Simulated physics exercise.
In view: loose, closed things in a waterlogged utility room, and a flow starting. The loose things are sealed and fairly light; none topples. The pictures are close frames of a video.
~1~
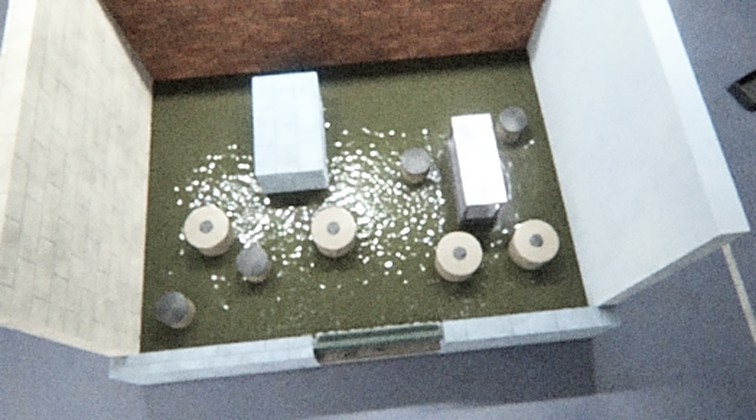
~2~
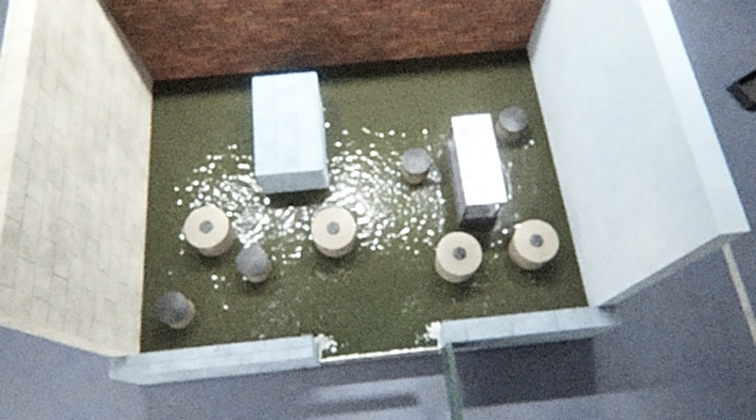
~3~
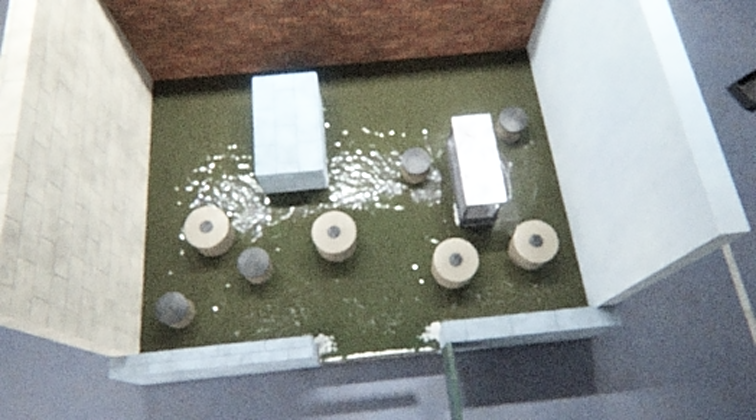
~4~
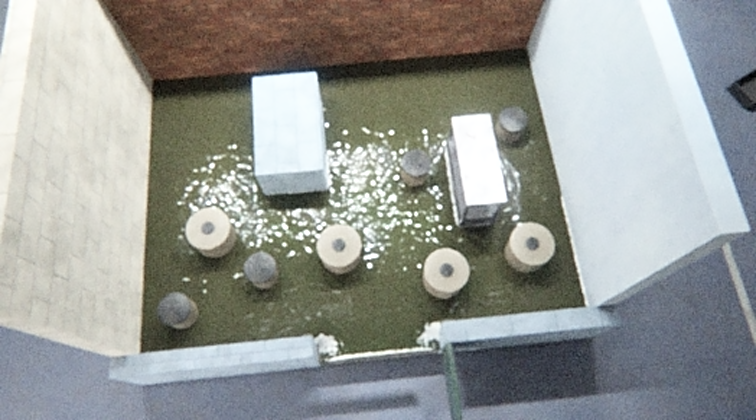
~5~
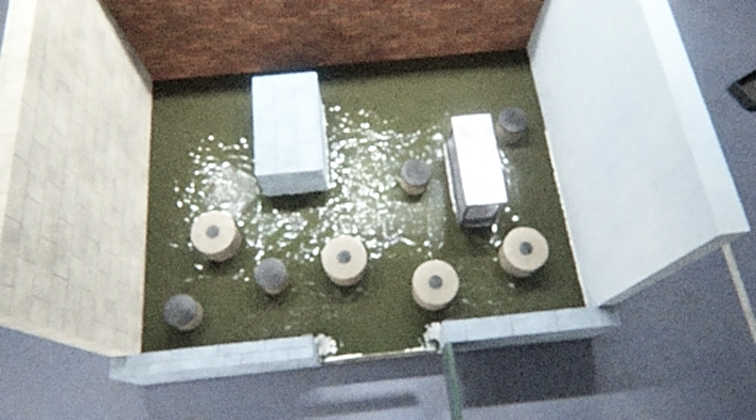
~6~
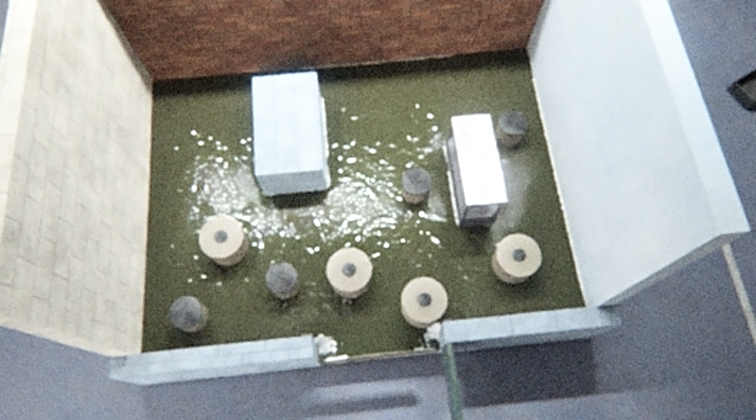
Cream and grey round tubs float motionless on murky green water in a walled room as a panel in the low front wall swings open. The cream tub nearest the opening shifts first, drifting down and left, then the others follow, edging toward the gap while two pale boxes stay nearly still.
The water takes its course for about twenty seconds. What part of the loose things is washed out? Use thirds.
That comes to two thirds or more.
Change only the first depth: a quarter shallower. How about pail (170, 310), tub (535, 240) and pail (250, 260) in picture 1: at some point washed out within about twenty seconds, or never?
As listed: Out, carried outside, yes.
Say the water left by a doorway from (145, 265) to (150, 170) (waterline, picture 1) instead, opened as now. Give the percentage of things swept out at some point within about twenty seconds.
Close to 80 %.
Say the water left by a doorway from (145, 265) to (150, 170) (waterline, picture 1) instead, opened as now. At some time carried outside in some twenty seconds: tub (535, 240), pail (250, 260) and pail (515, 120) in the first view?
As listed: Left behind, washed out, stays.
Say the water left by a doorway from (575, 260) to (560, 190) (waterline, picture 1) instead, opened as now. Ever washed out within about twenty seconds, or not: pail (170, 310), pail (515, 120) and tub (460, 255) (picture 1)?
In that order: No, gone, through.
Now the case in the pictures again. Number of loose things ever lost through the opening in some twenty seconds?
I count 7.
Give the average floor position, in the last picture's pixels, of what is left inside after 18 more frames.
Around (423, 262).
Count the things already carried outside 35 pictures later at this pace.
I count 7.
A moment on, 3 of 8 are out; 5 afloat.
Next, 6 of 8 are out; 2 afloat.
Later, 7 of 8 are out; 1 afloat.
In the end, 7 of 8 are out; 1 afloat.
